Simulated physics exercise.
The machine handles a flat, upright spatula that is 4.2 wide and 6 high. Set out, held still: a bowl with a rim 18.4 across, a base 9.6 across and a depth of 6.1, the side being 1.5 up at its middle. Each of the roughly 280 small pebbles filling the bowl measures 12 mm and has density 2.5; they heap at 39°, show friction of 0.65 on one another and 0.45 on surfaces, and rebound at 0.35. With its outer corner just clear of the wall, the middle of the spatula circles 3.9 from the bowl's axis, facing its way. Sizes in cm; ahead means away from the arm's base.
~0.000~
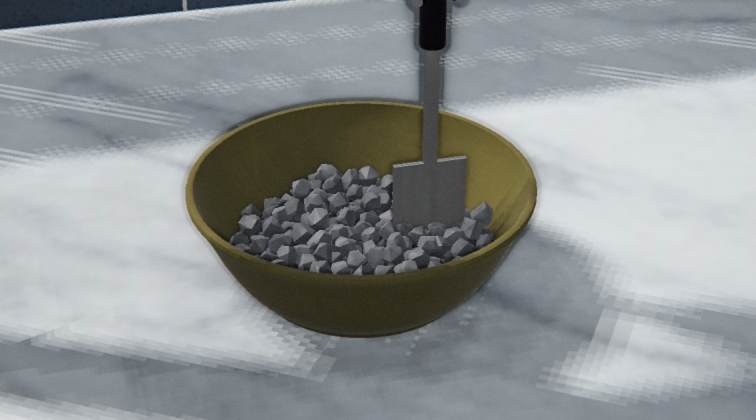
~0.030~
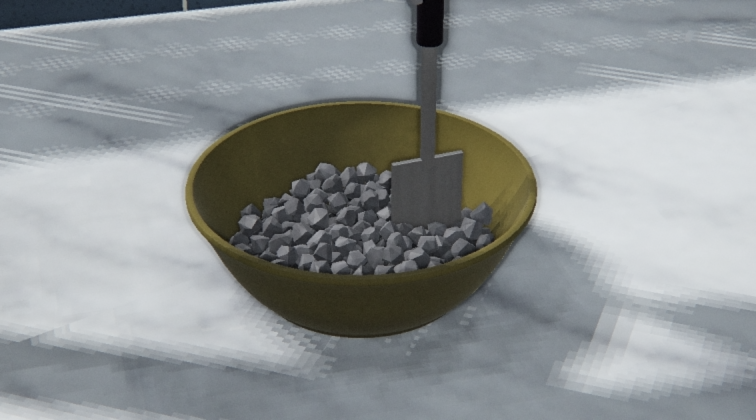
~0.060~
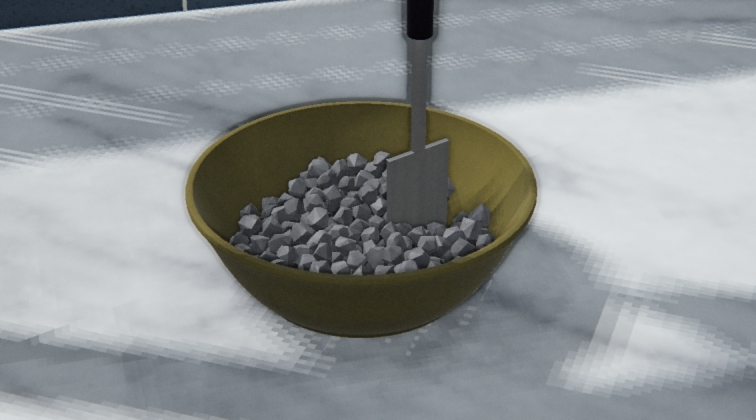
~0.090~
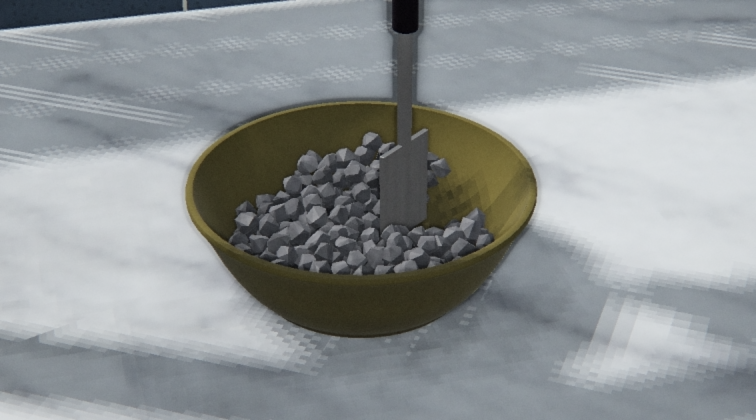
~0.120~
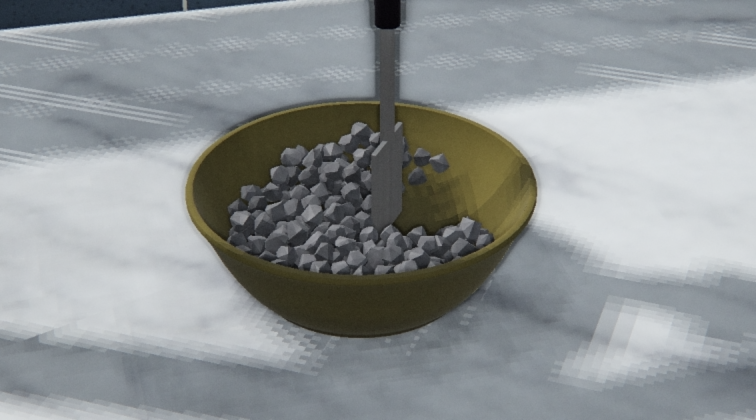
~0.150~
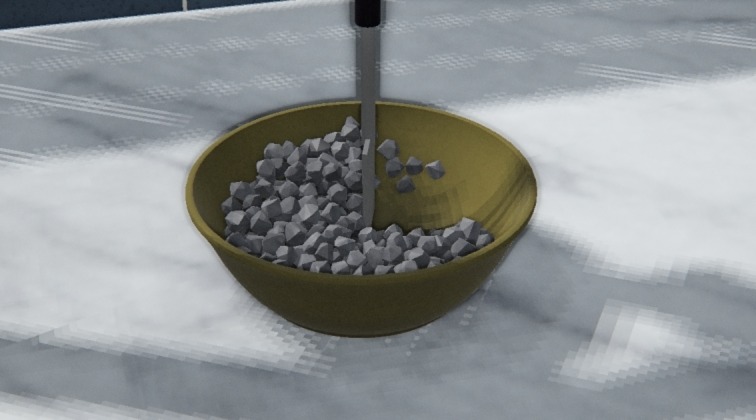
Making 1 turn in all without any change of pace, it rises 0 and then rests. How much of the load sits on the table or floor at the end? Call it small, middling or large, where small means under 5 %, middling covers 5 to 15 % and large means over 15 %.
I would call it middling.
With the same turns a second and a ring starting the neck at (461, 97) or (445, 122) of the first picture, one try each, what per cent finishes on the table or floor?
Close to 10 and 20 in a hundred.
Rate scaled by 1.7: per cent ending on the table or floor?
I'd put it near 25 %.
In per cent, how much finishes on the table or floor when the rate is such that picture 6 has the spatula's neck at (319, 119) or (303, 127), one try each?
It comes to close to 30 per cent and close to 35 per cent.
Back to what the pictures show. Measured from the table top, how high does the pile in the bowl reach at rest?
Around 6.5 cm above the table.
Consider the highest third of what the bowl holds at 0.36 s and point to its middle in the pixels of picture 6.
Upper-third centre: Approx. (283, 241) px.
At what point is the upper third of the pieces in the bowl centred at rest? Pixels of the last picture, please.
The centre sits around (411, 172) in the last picture.
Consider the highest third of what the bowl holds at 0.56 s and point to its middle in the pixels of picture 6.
Centre, approx.: (461, 219).
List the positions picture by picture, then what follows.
In the first picture, spatula neck at (430, 137), 0° round; upper third of the load around (356, 237), from x 240 to 485, top at y 175; 284 in the bowl.
In the second picture, spatula neck at (428, 134), 6° round; upper third of the load around (358, 236), from x 240 to 485, top at y 170.
In the third picture, spatula neck at (419, 126), 22° round; upper third of the load around (357, 228), from x 240 to 485, top at y 160.
In the fourth picture, spatula neck at (404, 119), 38° round; upper third of the load around (347, 217), from x 240 to 485, top at y 140.
In the fifth picture, spatula neck at (387, 115), 54° round; upper third of the load around (336, 212), from x 235 to 485, top at y 130.
In the sixth picture, spatula neck at (368, 113), 70° round; upper third of the load around (323, 208), from x 235 to 485, top at y 130; 284 in the bowl.
After 0.36 s, 182° round, highest piece 8 above the table; 282 in the bowl, 2 in flight or on the tool.
After 0.56 s, 293° round, highest piece 9 above the table; 267 in the bowl, 12 on the table or floor, 5 in flight or on the tool.
After 0.87 s, 0° round, highest piece 6 above the table; 259 in the bowl, 25 on the table or floor.
After 1.57 s, 0° round, highest piece 6 above the table; 259 in the bowl, 25 on the table or floor.
At rest, 259 in the bowl, 25 on the table or floor. That is 9 % on the table or floor.
